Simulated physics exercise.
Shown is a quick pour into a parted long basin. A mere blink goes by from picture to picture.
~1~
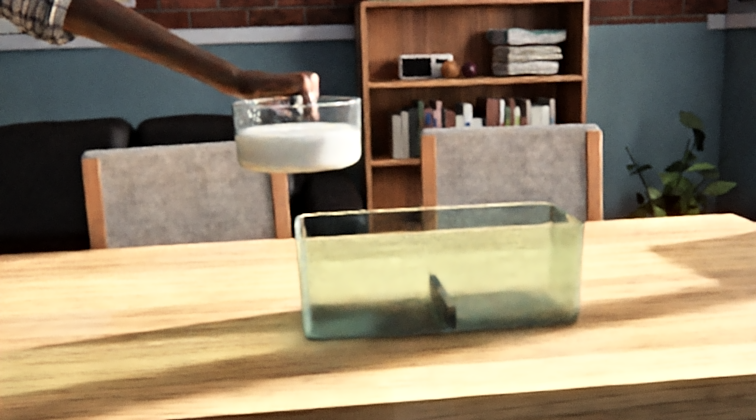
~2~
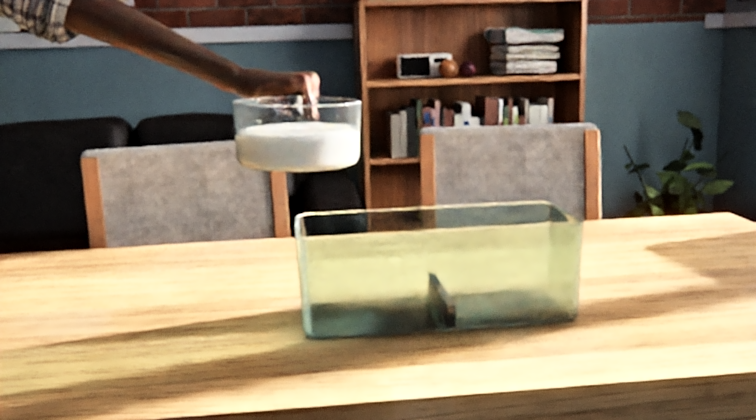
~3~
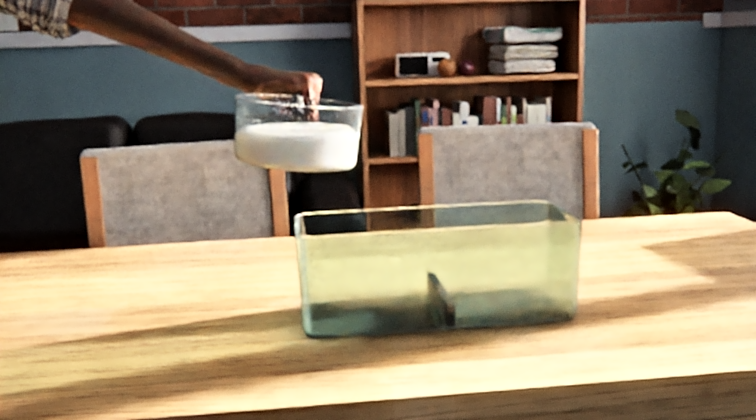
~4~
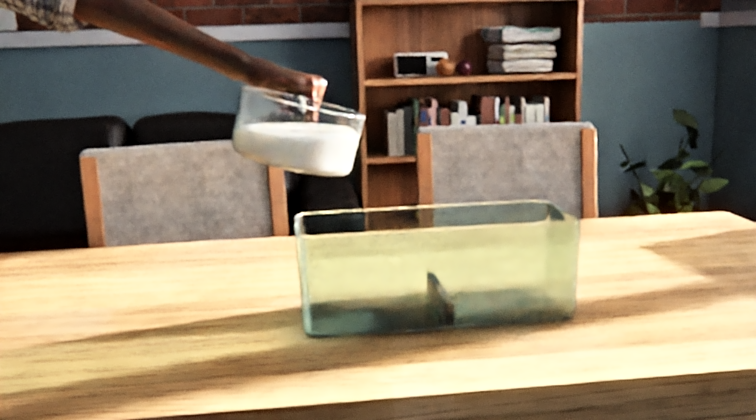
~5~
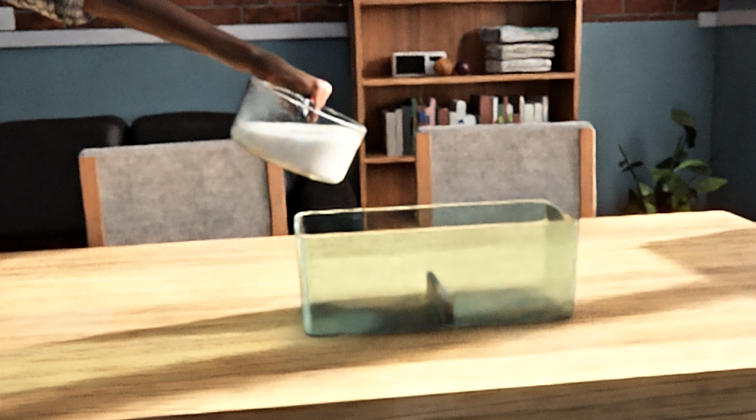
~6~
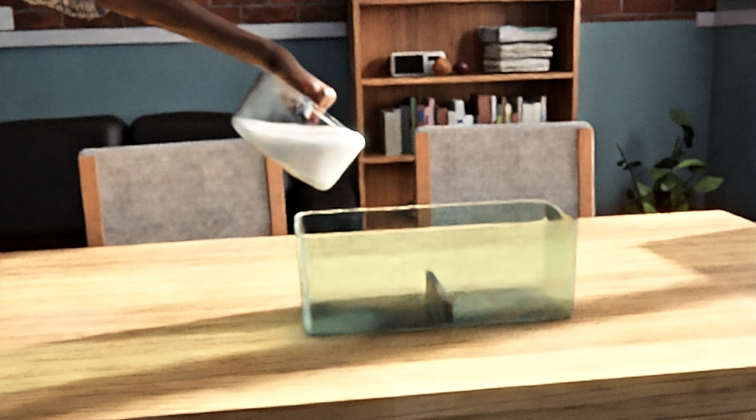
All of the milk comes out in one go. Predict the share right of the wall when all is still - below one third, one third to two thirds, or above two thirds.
Low range.
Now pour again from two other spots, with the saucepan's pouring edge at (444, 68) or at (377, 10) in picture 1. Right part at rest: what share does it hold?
Start one gives close to 80 percent, start two close to 35 percent.
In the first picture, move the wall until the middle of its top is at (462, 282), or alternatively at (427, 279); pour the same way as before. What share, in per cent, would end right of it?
First try 15 per cent, second try 10 per cent.
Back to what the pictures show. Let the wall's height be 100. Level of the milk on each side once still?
70 % left, 30 % right.
A moment on, the saucepan is tipped on its side and 25 per cent is still to pour, 38 is left of the wall and 0 right of it.
Next, the saucepan is tipped right over and 7 per cent is still to pour, 71 is left of the wall and 8 right of it.
Then the saucepan is tipped right over and 1 per cent is still to pour, 73 is left of the wall and 23 right of it.
Later the saucepan is tipped right over and 0 per cent is still to pour, 73 is left of the wall and 24 right of it.
In the end 72 per cent lies left of the wall, 25 right of it and 2 outside.
